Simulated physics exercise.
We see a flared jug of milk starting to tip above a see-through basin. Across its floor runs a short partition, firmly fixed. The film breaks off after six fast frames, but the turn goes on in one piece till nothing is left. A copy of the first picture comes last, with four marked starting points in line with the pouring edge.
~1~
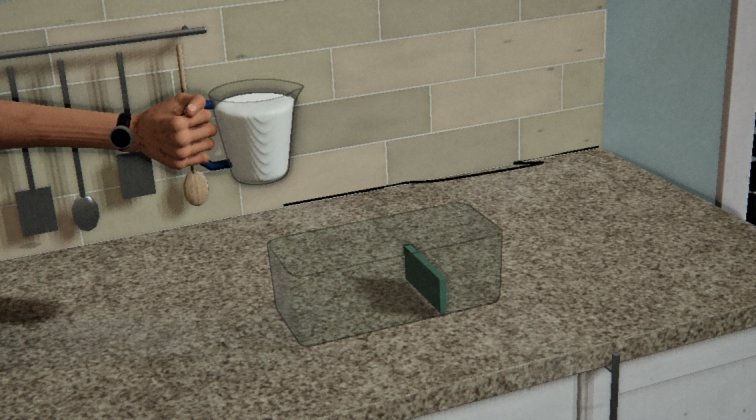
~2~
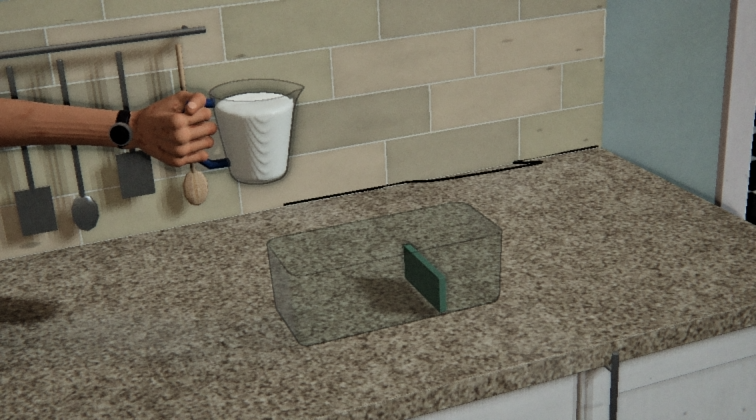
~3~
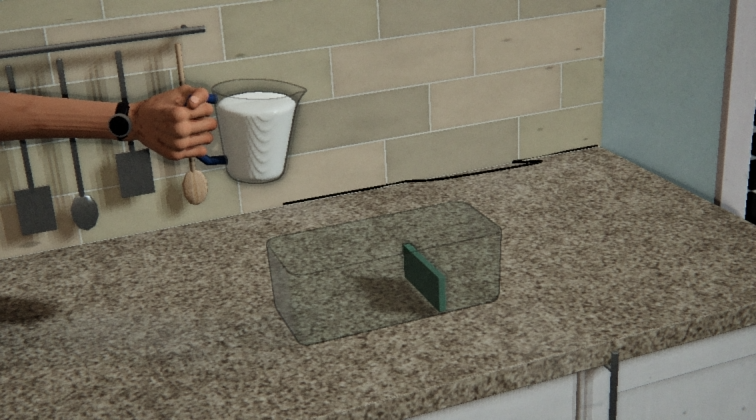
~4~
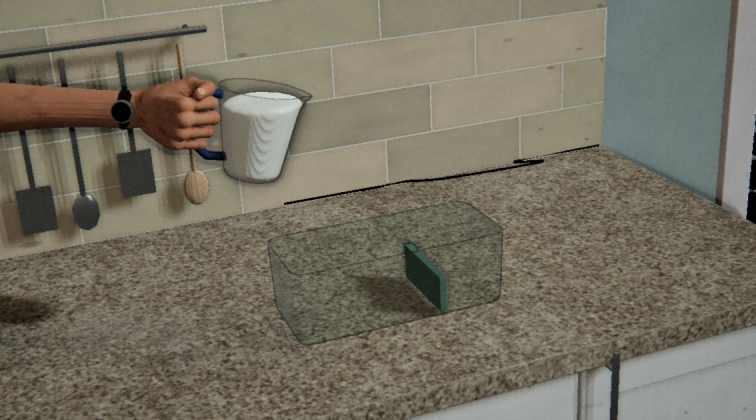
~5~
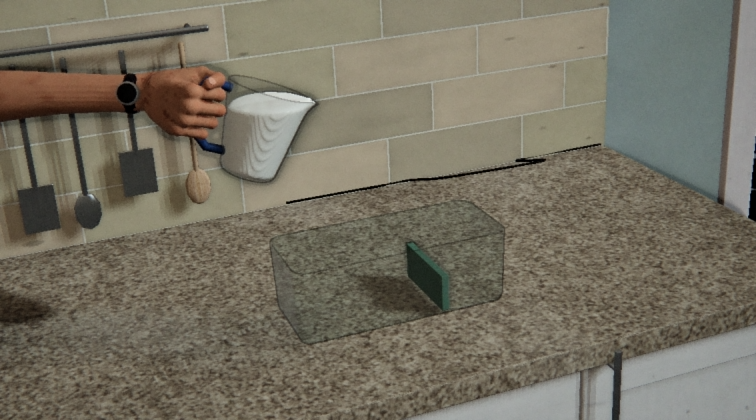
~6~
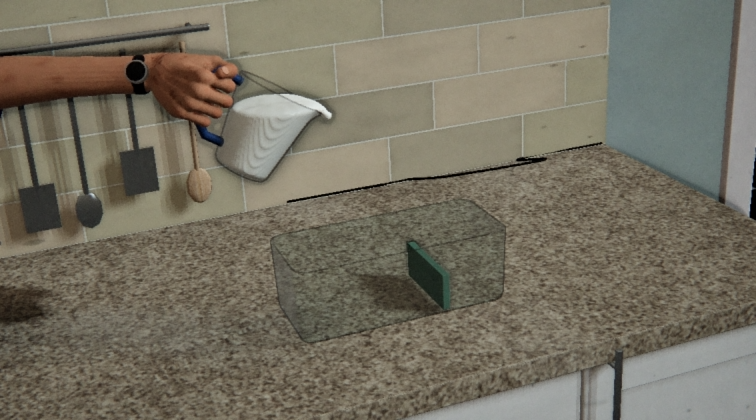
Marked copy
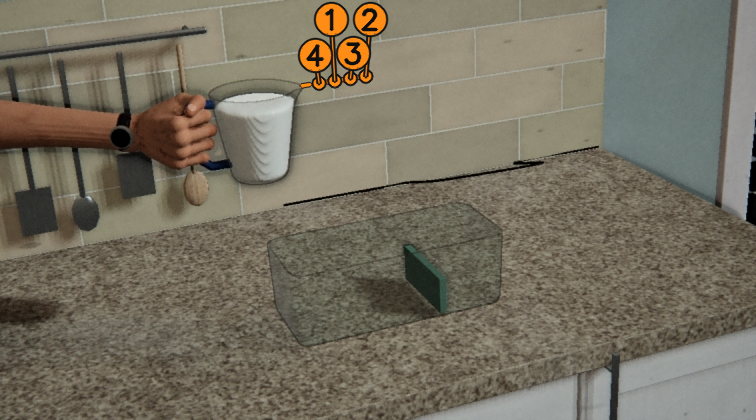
A hand holds a jug of milk upright, then tilts it rightward until milk crosses the lip.
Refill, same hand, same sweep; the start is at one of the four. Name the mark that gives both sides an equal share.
2 works best here.
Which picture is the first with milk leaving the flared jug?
In picture 6.
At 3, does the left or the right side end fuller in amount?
The left side.
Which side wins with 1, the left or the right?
The left one.
On the marked copy, 1 at (334, 80); 2 at (365, 76); 3 at (350, 78); 4 at (319, 83).
Choosing 1, about 91 % ends left of the wall and 3 % right of it; 6 % is lost outside.
Choosing 2, about 53 % ends left of the wall and 43 % right of it; 3 % is lost outside.
Choosing 3, about 79 % ends left of the wall and 16 % right of it; 5 % is lost outside.
Choosing 4, about 95 % ends left of the wall and 3 % right of it.
